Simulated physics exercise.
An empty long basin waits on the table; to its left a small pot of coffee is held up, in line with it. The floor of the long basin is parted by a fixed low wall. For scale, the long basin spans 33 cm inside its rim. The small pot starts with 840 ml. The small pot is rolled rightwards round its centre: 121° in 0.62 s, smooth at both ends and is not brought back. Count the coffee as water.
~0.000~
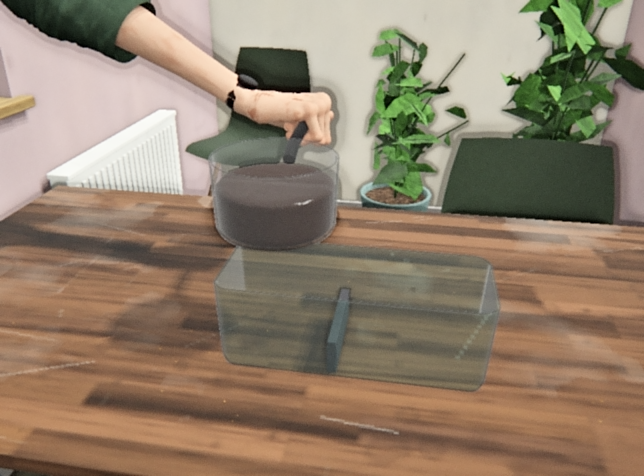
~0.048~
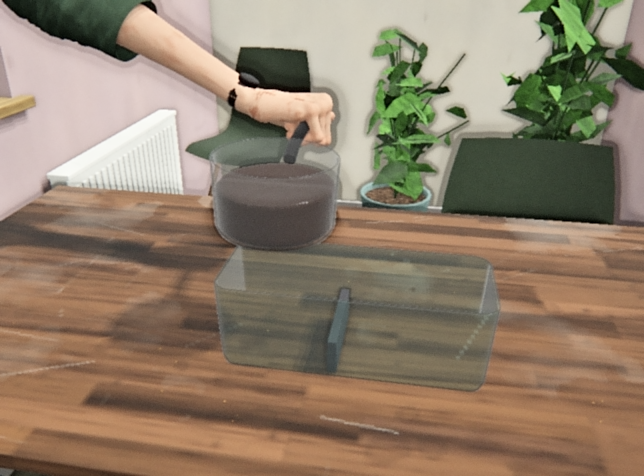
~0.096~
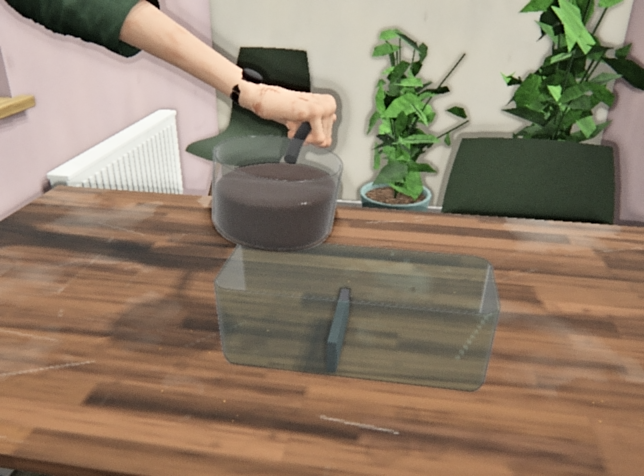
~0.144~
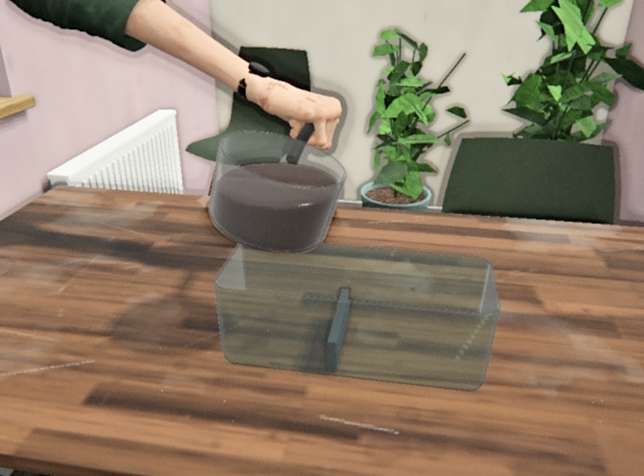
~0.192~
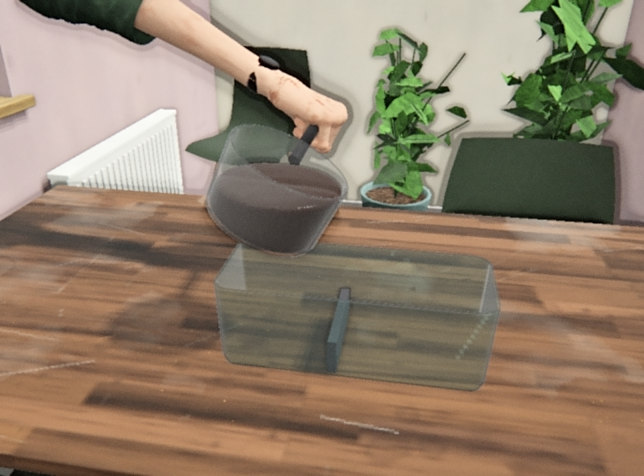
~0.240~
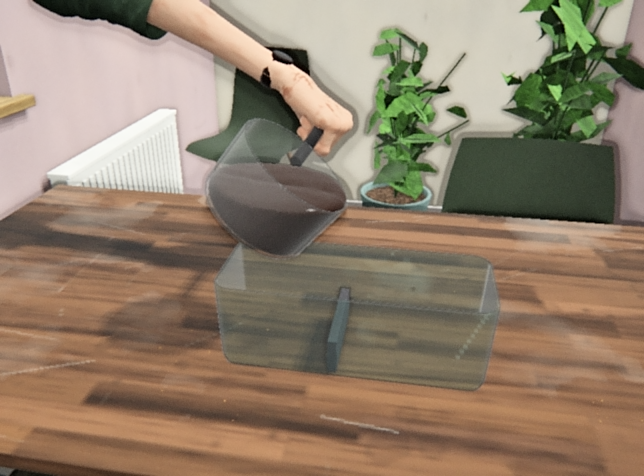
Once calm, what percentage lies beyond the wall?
Roughly 60 per cent is past the wall.
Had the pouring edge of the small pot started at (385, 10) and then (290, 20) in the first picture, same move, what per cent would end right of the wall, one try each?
In turn about 75 and 50 per cent.
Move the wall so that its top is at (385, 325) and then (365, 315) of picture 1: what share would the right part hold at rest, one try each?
First 20, then 30 per cent.
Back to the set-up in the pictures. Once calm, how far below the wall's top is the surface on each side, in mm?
Left about 26 mm, right about 24 mm.
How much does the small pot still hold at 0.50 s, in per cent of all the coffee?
About 24 per cent.
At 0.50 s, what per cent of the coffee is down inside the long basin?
Near 54 in a hundred.
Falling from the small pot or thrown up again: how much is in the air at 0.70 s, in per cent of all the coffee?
Some 8 per cent.
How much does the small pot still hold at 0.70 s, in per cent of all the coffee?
About 2 per cent.
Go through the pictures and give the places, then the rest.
The first picture shows tilt 0°; pouring edge (337, 162); surface from (220, 178) to (335, 185); the long basin's rim runs from (228, 262) to (495, 286); the wall's top is at (339, 315).
The second picture shows tilt 2°; pouring edge (339, 164); surface from (219, 177) to (335, 185).
The third picture shows tilt 7°; pouring edge (341, 170); surface from (220, 177) to (336, 186).
The fourth picture shows tilt 15°; pouring edge (344, 179); surface from (220, 177) to (339, 188).
The fifth picture shows tilt 26°; pouring edge (346, 192); surface from (217, 175) to (342, 191).
The sixth picture shows tilt 39°; pouring edge (344, 207); surface from (213, 171) to (347, 198); 1 per cent is over the edge.
By 0.50 s the tilt is 111° and 23 per cent is still to pour, 7 is left of the wall and 47 right of it.
By 0.70 s the tilt is 121° and 2 per cent is still to pour, 31 is left of the wall and 59 right of it.
By 0.90 s the tilt is 121° and 0 per cent is still to pour, 38 is left of the wall and 60 right of it.
By 1.12 s the tilt is 121° and 0 per cent is still to pour, 39 is left of the wall and 60 right of it.
At rest 39 per cent lies left of the wall, 60 right of it and 1 outside.
